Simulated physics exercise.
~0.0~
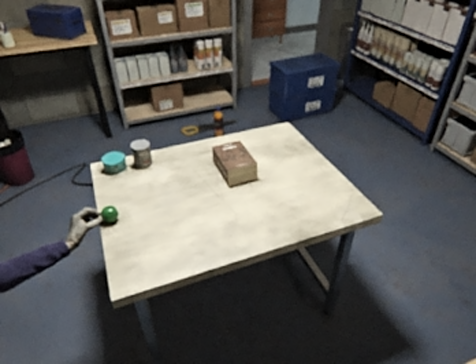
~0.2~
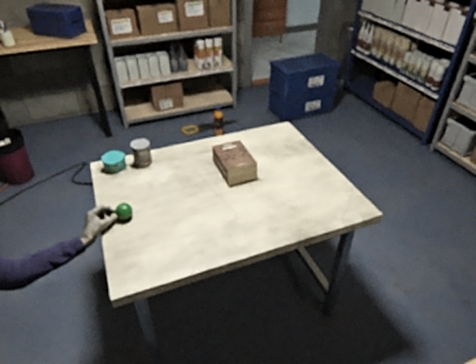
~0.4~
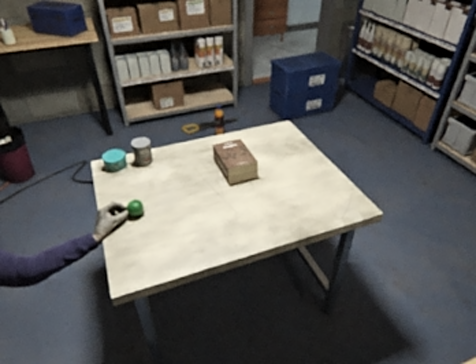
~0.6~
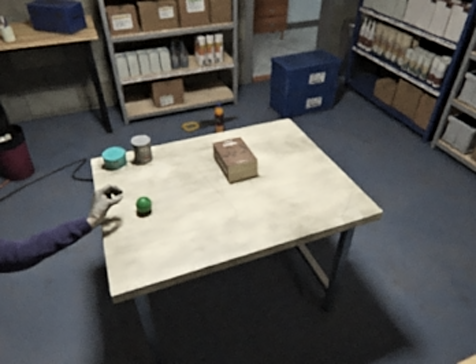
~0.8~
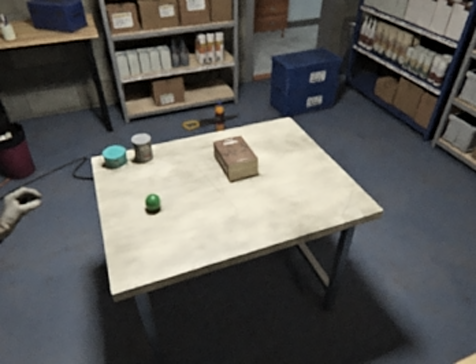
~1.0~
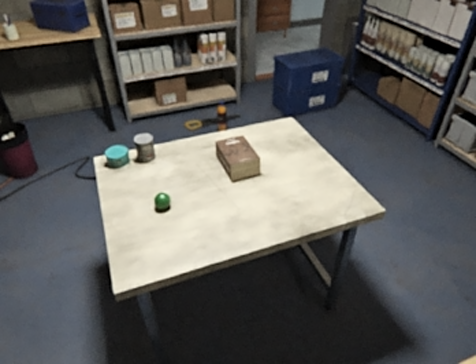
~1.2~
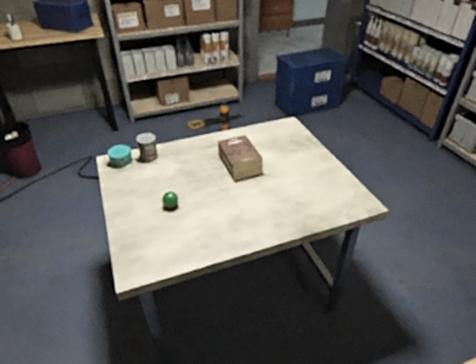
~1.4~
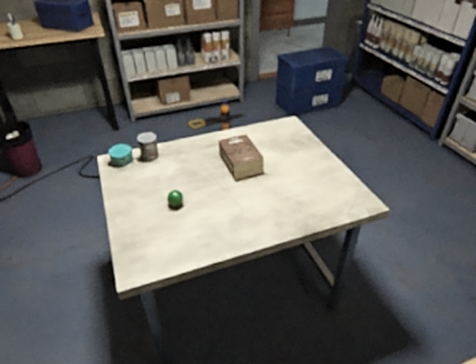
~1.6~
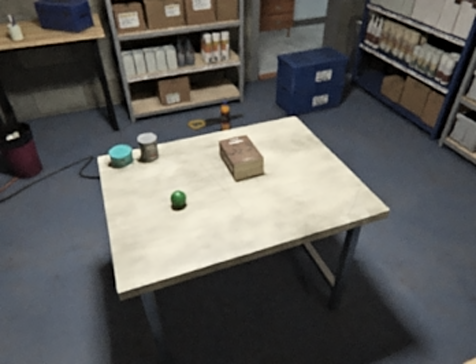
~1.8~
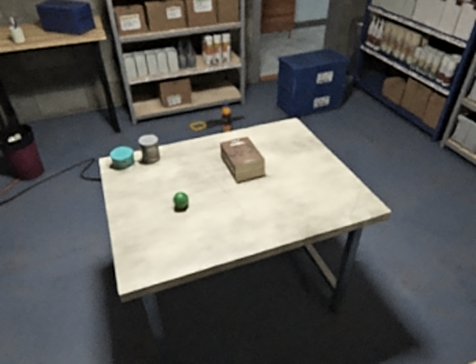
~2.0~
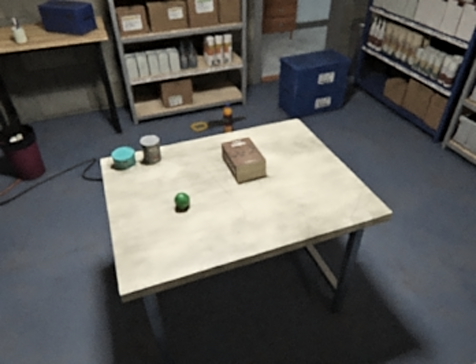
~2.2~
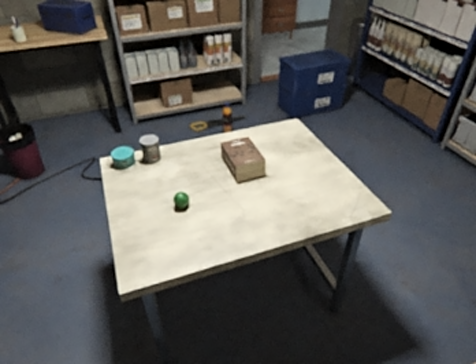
To begin with, a gloved hand reaches in from the left and holds a small green apple near the left edge of a pale table, where a turquoise tub, a grey tin and a brown book also sit. The hand pushes the apple to the right across the tabletop. It then lets go and draws back out of view while the apple keeps moving right on its own. The apple gradually slows and comes to rest on the table, in front of and to the left of the book. The tub, tin and book stay where they are throughout.
